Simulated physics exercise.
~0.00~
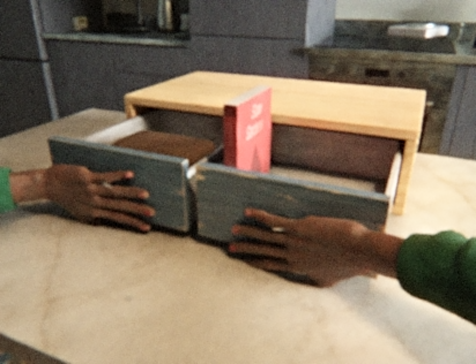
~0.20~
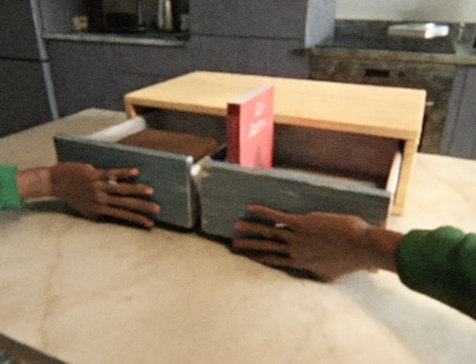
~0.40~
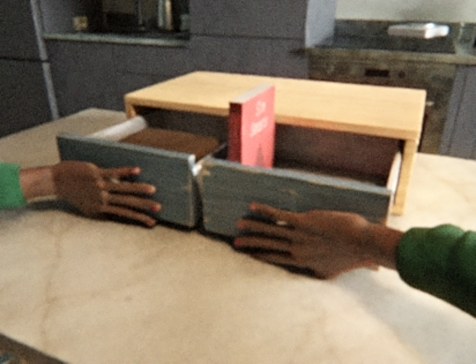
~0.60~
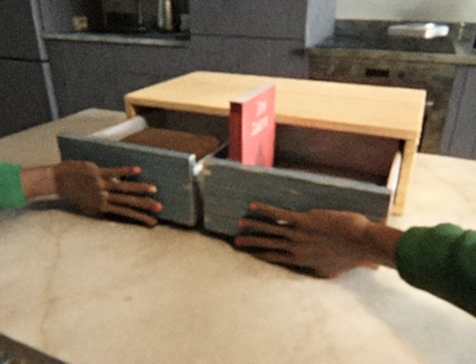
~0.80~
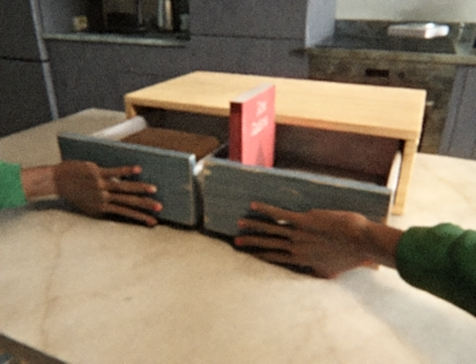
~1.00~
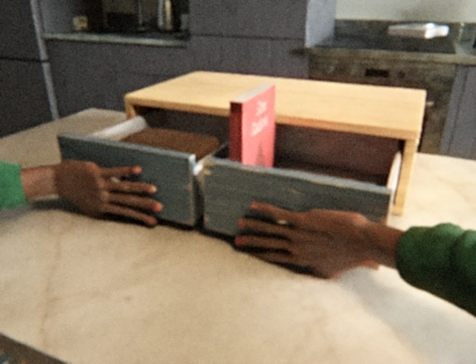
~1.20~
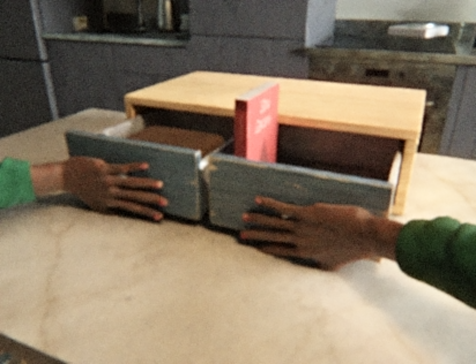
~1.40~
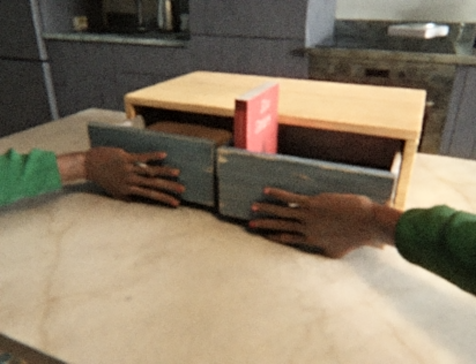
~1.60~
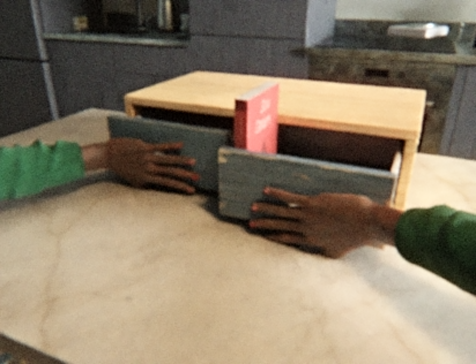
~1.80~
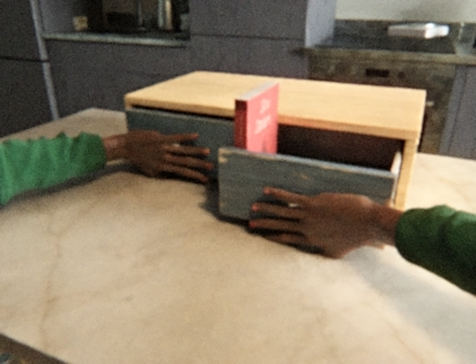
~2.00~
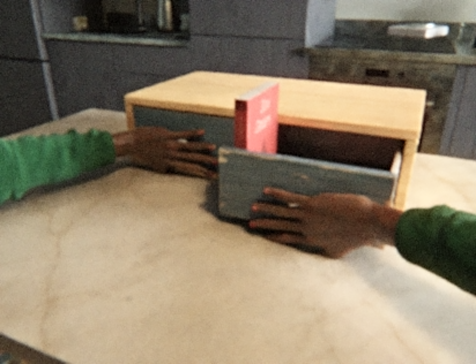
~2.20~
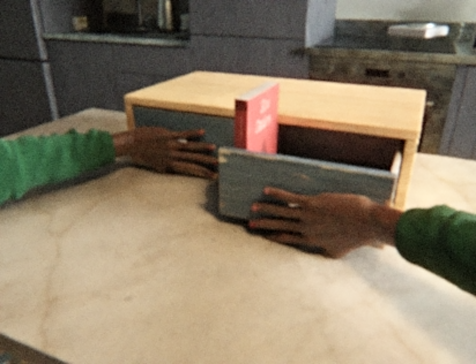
Two hands push side-by-side drawers; the left closes, the right stays open holding a red book.
